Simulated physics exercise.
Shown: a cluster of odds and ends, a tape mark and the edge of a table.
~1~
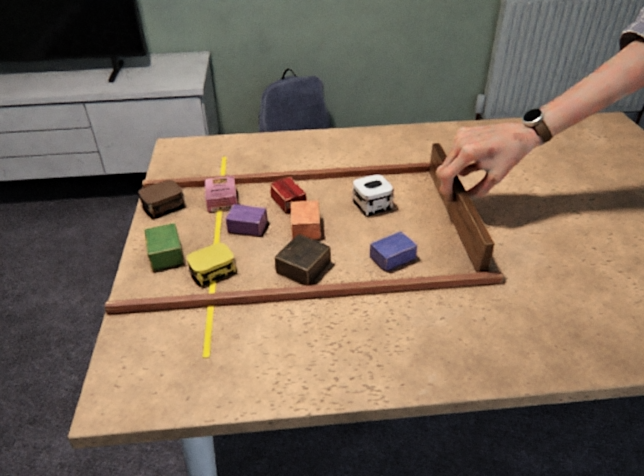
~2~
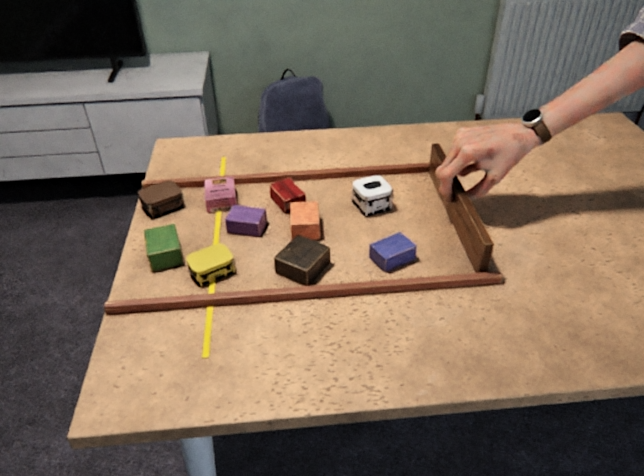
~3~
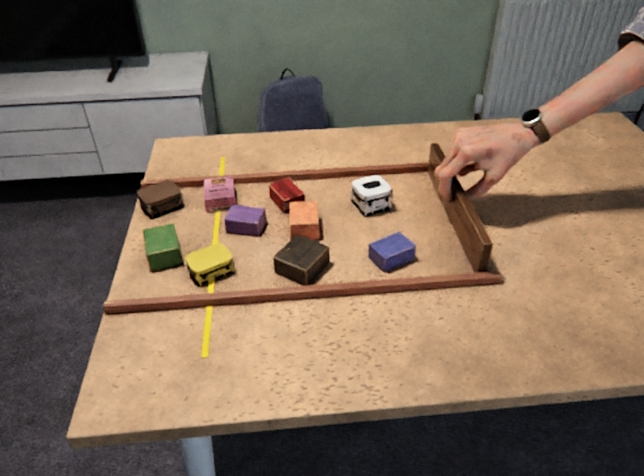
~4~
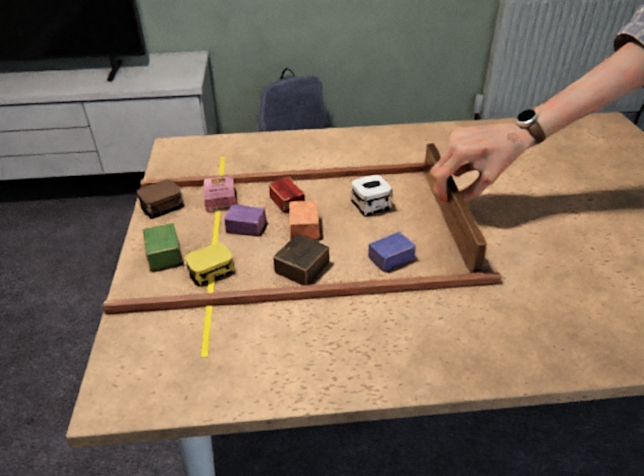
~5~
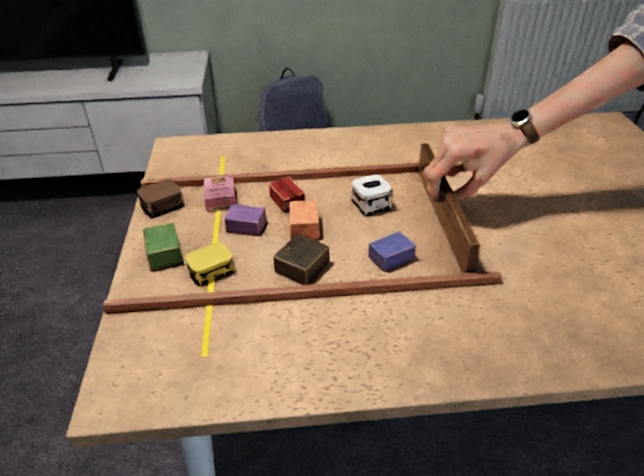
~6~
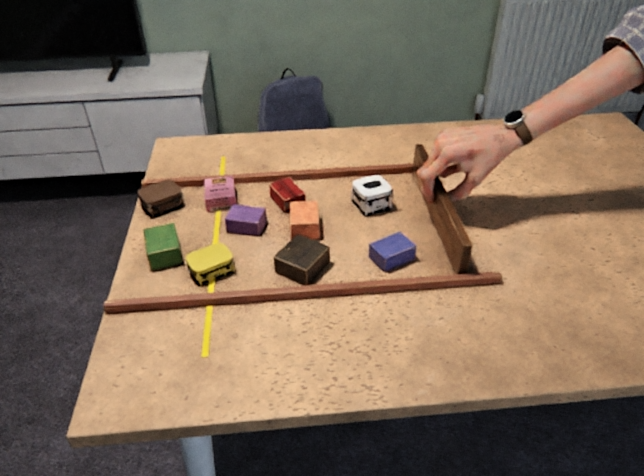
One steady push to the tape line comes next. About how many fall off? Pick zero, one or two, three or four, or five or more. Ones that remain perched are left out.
One or two fall off.
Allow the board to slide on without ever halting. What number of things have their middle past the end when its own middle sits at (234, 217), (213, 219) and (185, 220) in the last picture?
The counts are 1, 2 and 4, in that order.
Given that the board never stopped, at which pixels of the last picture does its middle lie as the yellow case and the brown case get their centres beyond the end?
I'd put it close to (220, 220), and close to (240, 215) for the other one.
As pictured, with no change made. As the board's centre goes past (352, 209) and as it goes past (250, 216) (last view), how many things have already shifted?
In order, the tallies are 3 and 9.
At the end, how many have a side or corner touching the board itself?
It's 3.
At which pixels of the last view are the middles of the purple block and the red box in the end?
In the last picture the purple block sits at (170, 226) while the red box sits at (175, 201).
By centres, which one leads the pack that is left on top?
Yellow case ends nearest.
Soon after, none off yet; brown case at rest near (161, 199); green block at rest near (163, 246); yellow case at rest near (210, 264).
After that, none off yet; brown case at rest near (161, 199); green block at rest near (163, 246); yellow case moving near (206, 264).
And then, none off yet; brown case displaced a little near (139, 199); green block at rest near (163, 246); yellow case displaced about its own width near (143, 276).
In the end, the number that fall off is one or two; gone, brown case.
